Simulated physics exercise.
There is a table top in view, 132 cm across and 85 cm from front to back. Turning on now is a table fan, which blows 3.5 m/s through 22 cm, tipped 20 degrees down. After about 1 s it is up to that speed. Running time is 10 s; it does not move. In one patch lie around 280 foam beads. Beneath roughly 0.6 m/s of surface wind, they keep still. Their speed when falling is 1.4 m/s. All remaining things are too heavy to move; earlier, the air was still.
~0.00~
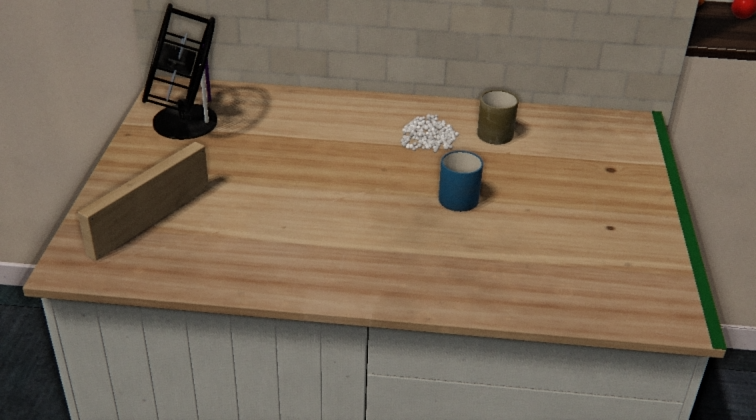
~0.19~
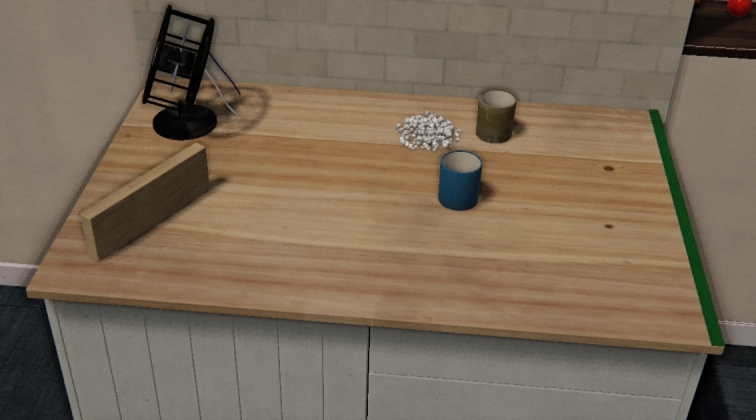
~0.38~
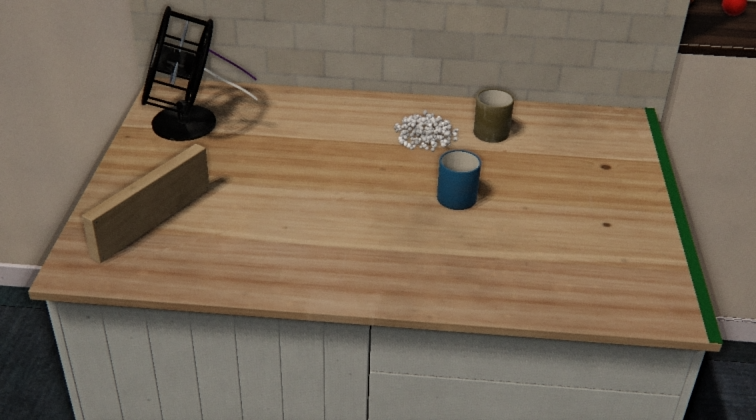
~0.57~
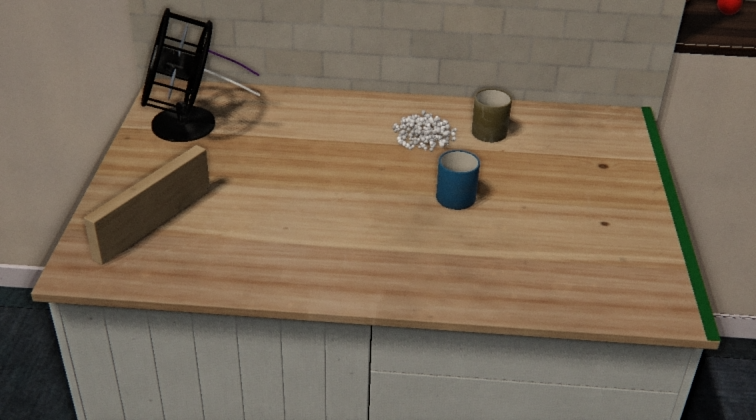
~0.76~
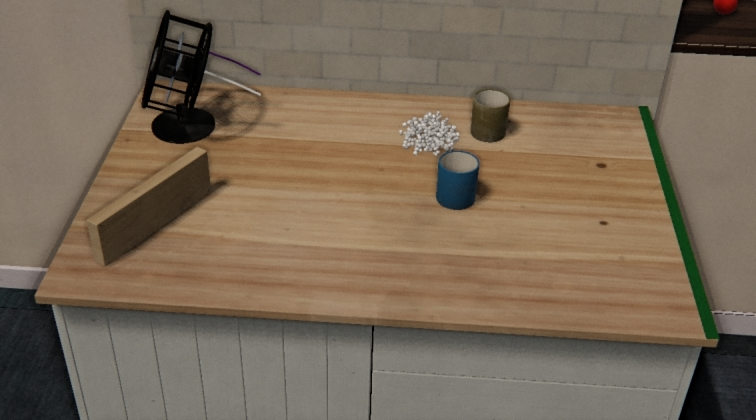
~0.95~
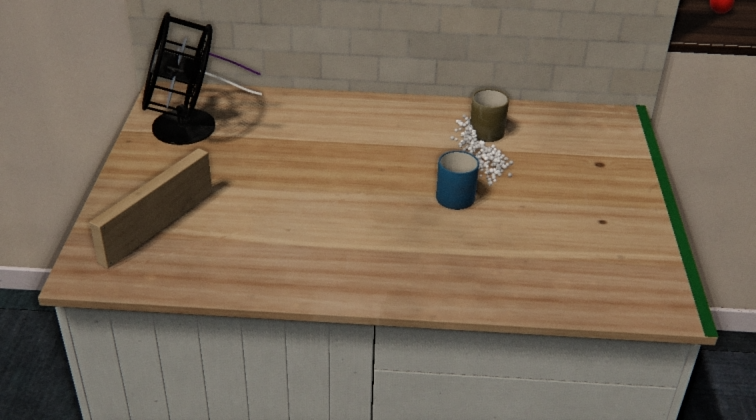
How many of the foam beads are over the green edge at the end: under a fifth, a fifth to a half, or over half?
I'd say most of them end up on the far side of the green edge.
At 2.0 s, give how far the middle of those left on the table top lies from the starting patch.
It comes to near 65 cm.
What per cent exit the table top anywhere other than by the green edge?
About 0 %.
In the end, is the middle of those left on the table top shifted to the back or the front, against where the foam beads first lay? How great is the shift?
It drifted toward the front side, roughly 50 cm.
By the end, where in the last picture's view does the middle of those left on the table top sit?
I'd put it close to (648, 270) in the last view.
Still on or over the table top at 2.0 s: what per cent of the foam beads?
Reading: About 30 %.
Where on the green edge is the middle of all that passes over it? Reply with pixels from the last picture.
At roughly pixel (681, 218).
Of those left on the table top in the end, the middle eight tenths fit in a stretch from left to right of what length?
20 centimetres or so.
After 2.0 s the count stands so, 69 % are over the green edge; the middle of those still in play is near (648, 270).
After 3.2 s the count stands so, 72 % are over the green edge; the middle of those still in play is near (648, 270).
After 5.5 s the count stands so, 72 % are over the green edge; the middle of those still in play is near (648, 270).
After 10.0 s, at the end, 73 % are over the green edge; the middle of those still in play is near (648, 270).
